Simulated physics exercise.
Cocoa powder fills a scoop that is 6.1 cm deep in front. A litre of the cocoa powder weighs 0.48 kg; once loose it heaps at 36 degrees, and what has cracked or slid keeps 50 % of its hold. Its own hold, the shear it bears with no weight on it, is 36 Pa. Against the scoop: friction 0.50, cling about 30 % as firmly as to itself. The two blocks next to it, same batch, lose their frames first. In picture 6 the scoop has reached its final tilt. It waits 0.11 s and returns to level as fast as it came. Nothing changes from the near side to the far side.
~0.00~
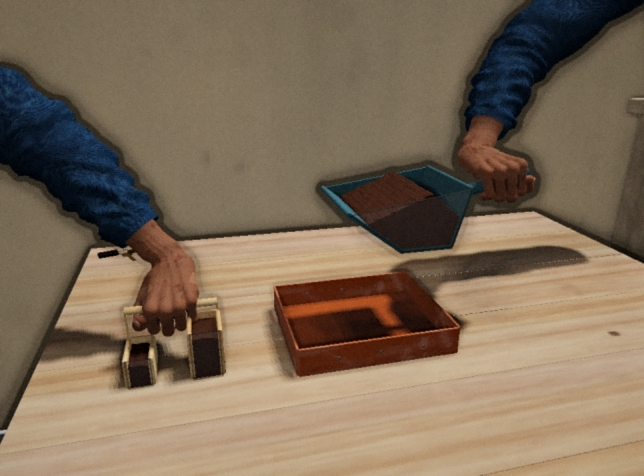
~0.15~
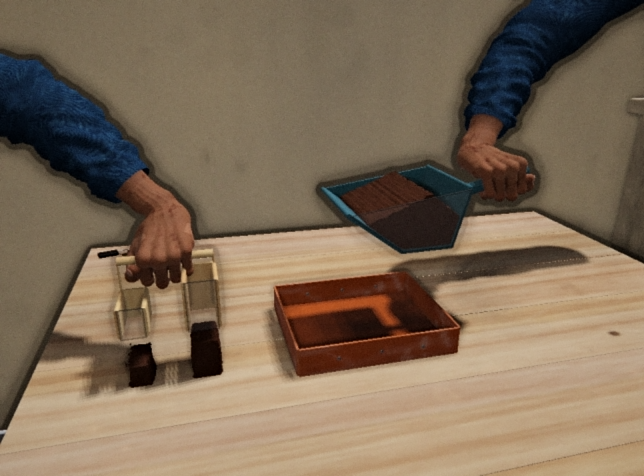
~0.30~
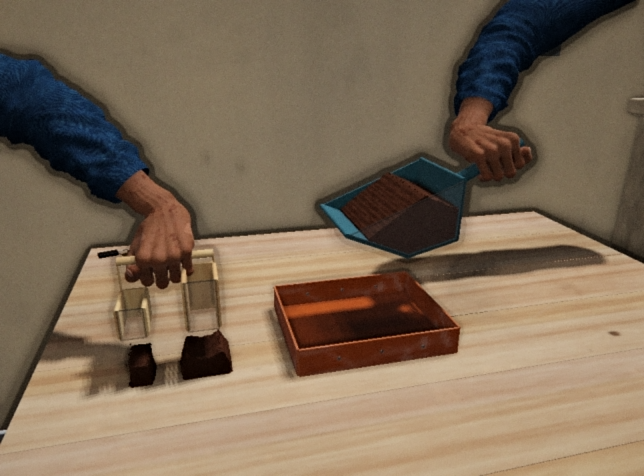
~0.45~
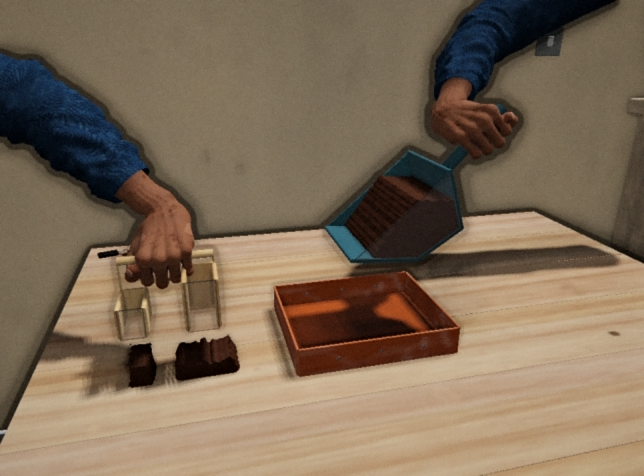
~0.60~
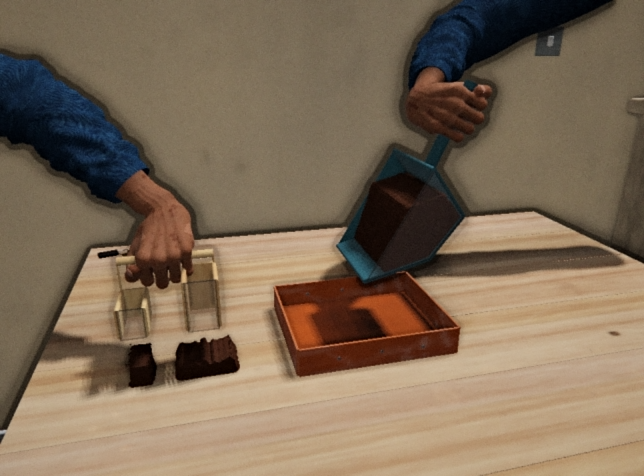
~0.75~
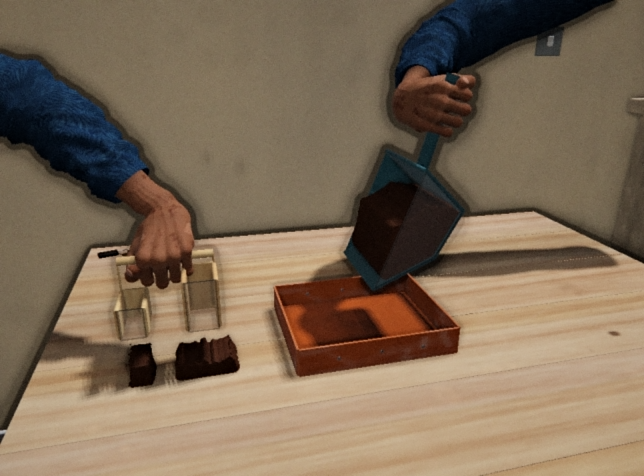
A hand on the left lifted two small molds off dark brown blocks, and the taller block slumped sideways; then the other hand steadily tilted a blue scoop of brown powder above an orange tray.
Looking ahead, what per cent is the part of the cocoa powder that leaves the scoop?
Expect roughly 37 %.
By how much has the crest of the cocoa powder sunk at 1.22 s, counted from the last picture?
Roughly 3.0 cm.
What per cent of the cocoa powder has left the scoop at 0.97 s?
Near 25 %.
After 0.97 s, the scoop is at 56 degrees and 24 % has left it.
After 1.22 s, the scoop is at 26 degrees and 37 % has left it.
After 1.47 s, the scoop is at 0 degrees and 37 % has left it.
After 1.72 s, the scoop is at 0 degrees and 37 % has left it.
After 1.83 s, the scoop is at 0 degrees and 37 % has left it.
